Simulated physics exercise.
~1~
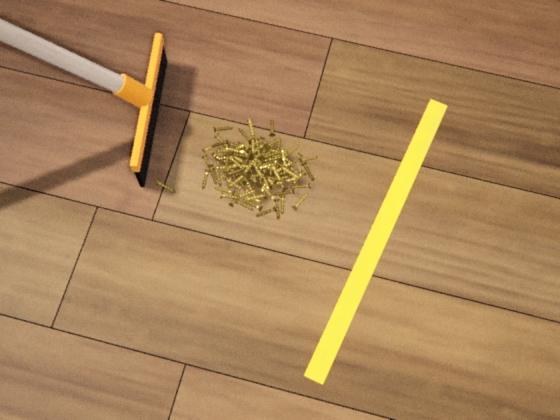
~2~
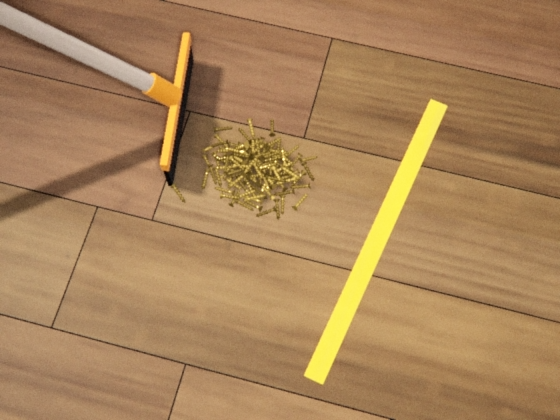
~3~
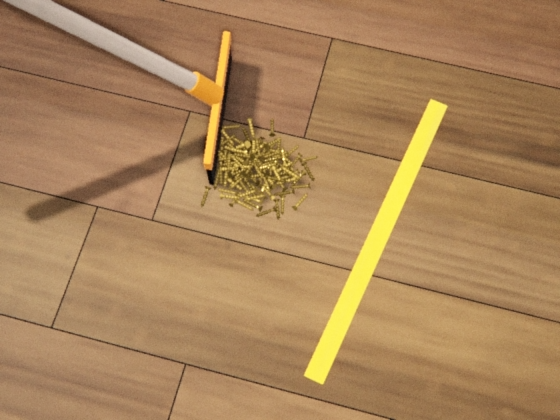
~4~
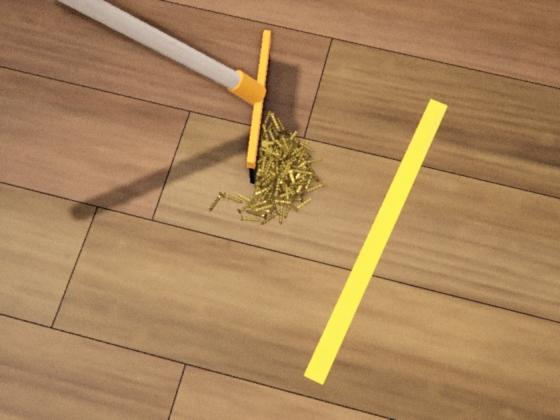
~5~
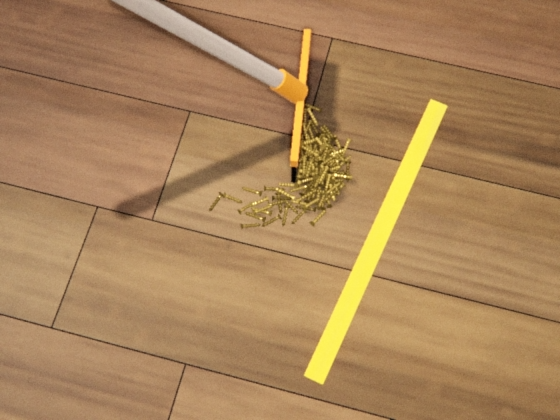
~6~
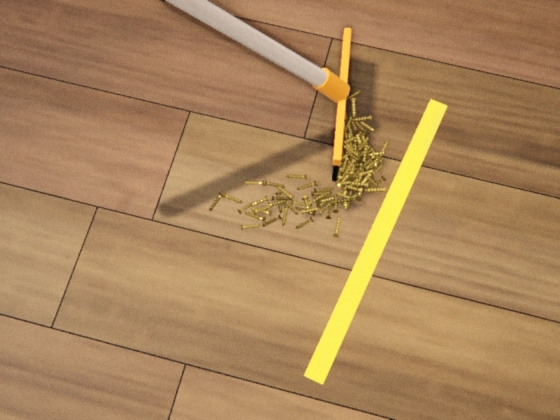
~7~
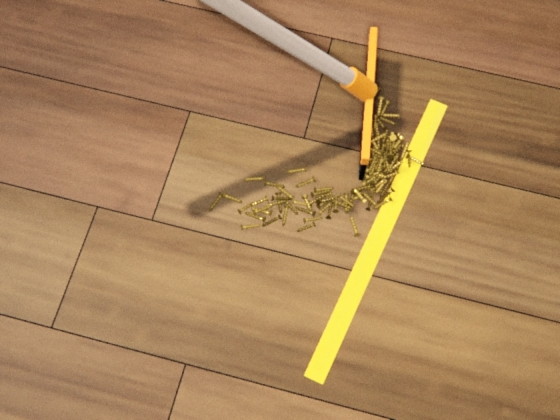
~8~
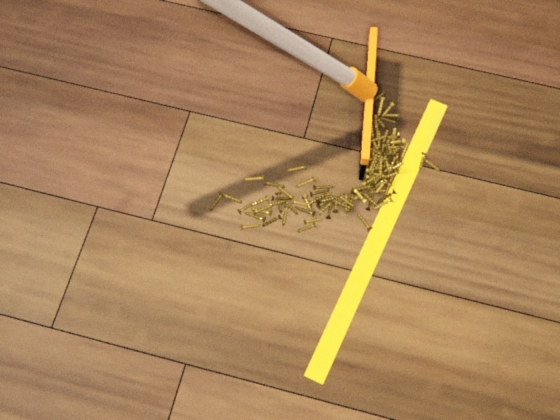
The footage shows an orange squeegee on a pale handle pushing a pile of small brass-coloured screws rightward across a wooden floor, spreading them into a trailing band, until it stops short of a yellow strip with several screws reaching the strip's upper part.
